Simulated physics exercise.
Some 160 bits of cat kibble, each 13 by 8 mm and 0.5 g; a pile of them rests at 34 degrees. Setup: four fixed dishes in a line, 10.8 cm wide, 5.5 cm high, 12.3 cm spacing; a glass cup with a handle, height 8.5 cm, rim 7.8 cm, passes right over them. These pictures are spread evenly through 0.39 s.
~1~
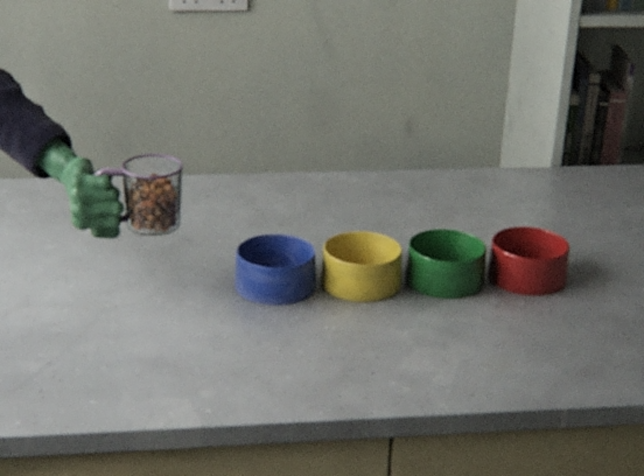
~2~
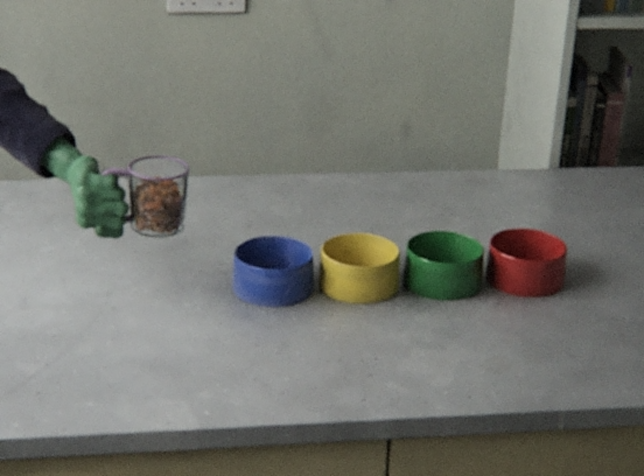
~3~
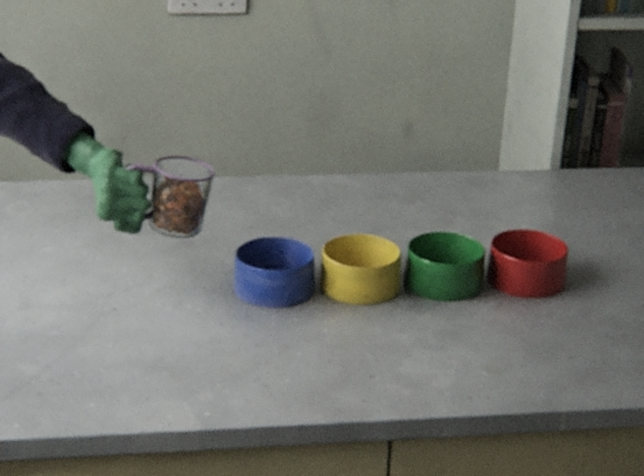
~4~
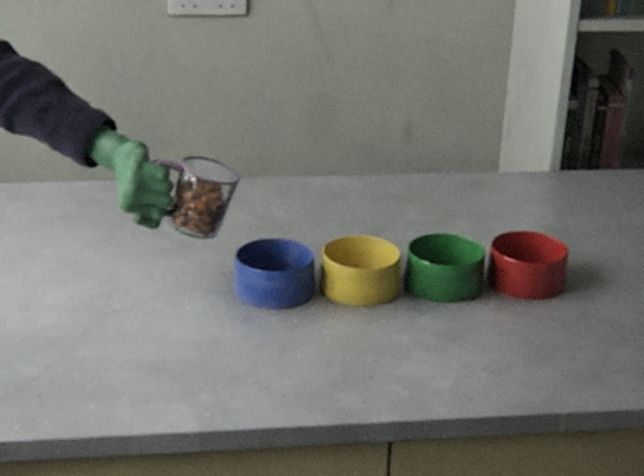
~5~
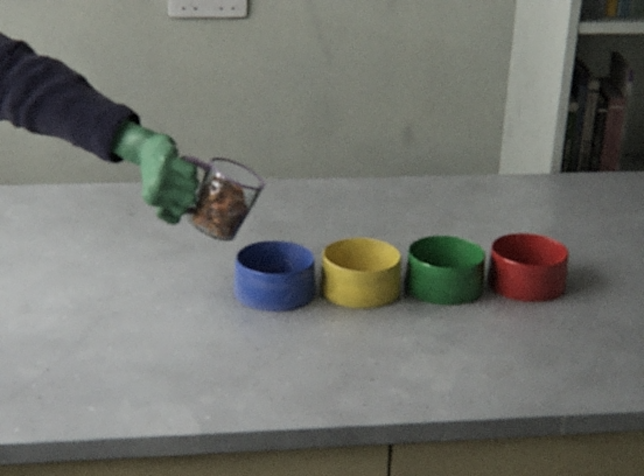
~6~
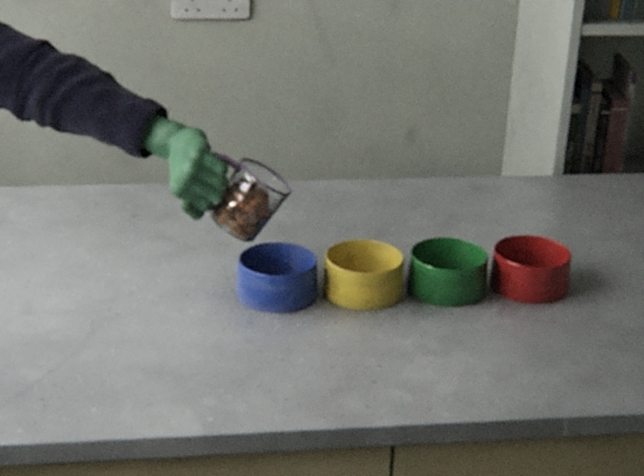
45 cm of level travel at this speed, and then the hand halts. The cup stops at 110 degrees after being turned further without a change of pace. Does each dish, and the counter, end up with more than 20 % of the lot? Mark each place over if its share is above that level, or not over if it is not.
Red: Over, blue: Not over, green: Not over, yellow: Not over, counter: Not over.
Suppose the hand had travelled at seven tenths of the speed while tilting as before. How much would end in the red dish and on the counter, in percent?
Red: 30; counter: 10.
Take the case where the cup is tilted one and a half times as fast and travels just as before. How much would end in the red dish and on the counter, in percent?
Red 50; counter 10.
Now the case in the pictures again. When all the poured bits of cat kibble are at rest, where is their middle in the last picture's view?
Est. centre at rest: (527, 275) px.
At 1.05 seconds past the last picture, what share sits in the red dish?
I'd say around 75 per cent.
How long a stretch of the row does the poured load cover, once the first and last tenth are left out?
It spans about 6 centimetres along the dishes.
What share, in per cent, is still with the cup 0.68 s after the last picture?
That would be some 100 per cent.
Then, 0.41 s after the last picture, tilt 71 degrees; cup holds 100 %.
Then, 0.68 s after the last picture, tilt 97 degrees; cup holds 100 %.
Then, 1.05 s after the last picture, tilt 110 degrees; cup holds 20 %, red 75 %.
In the end, red 95 %, blue 0 %, green 0 %, yellow 0 %, counter 5 %.
